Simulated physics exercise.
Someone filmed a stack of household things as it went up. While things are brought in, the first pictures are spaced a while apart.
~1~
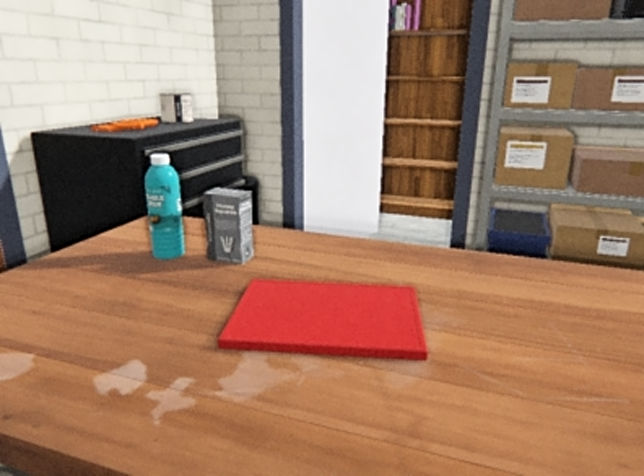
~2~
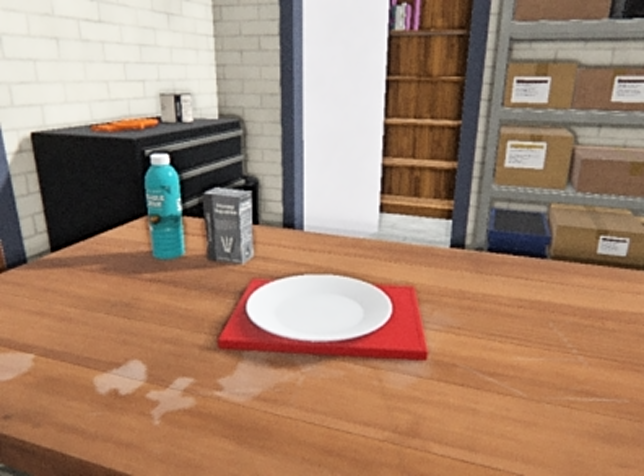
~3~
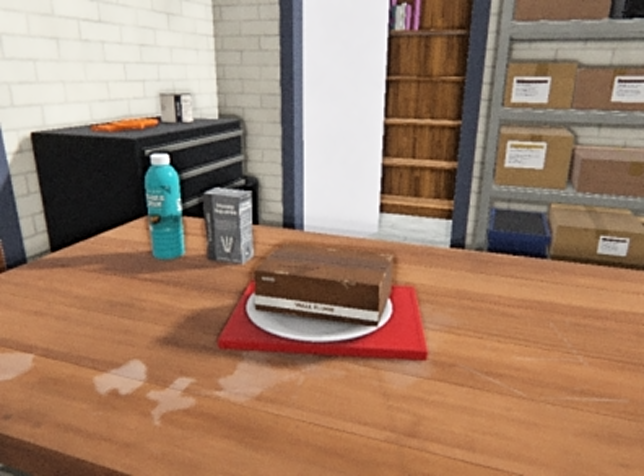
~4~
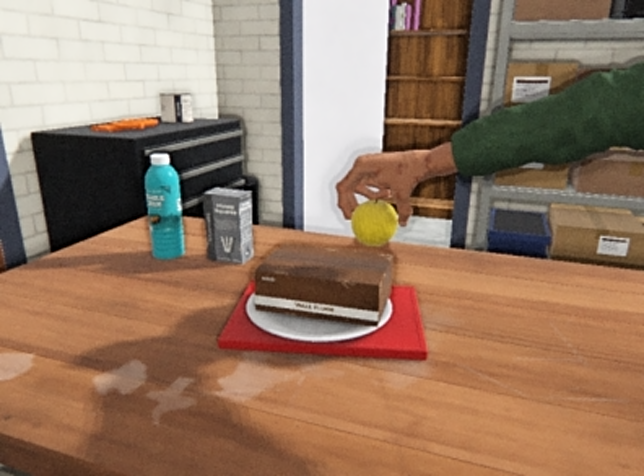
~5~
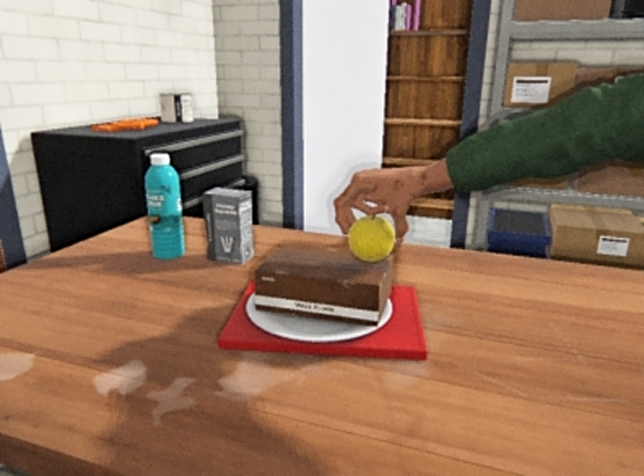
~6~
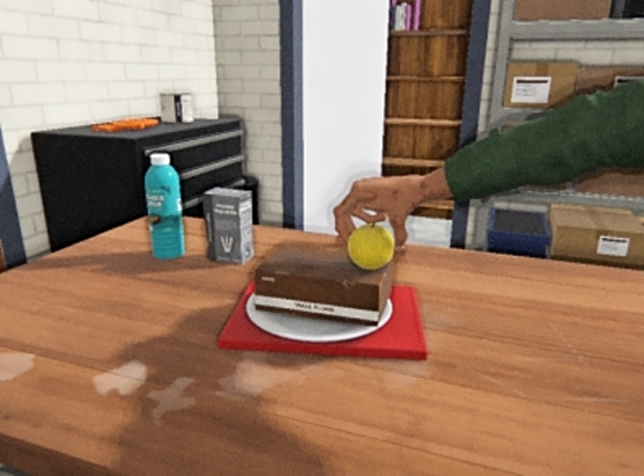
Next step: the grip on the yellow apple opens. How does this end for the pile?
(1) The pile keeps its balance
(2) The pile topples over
The pile keeps its balance.
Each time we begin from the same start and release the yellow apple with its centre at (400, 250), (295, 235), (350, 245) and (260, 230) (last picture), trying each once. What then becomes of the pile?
Well, the first time it tips over, the second time it stays intact, the third time it stays intact, and the fourth time it tips over.
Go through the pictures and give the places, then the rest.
In the first picture, the last thing is not in view yet; red tray (327, 314).
In the second picture, the last thing is not in view yet; turquoise bottle (164, 207).
In the third picture, the last thing is not in view yet; grey carton (229, 226).
In the fourth picture, still above its spot; yellow apple (375, 223).
In the fifth picture, still above its spot; yellow apple (371, 238); brown box (326, 282).
In the sixth picture, in place under the hand; yellow apple (371, 246); red tray (327, 314).
Then, 0.20 s after the last picture, nothing has stirred.
Then, 0.40 s after the last picture, yellow apple resting near (371, 247).
At rest, all 6 in place. Seen from the same camera at the end, yellow apple near (371, 247). The pile stays up.
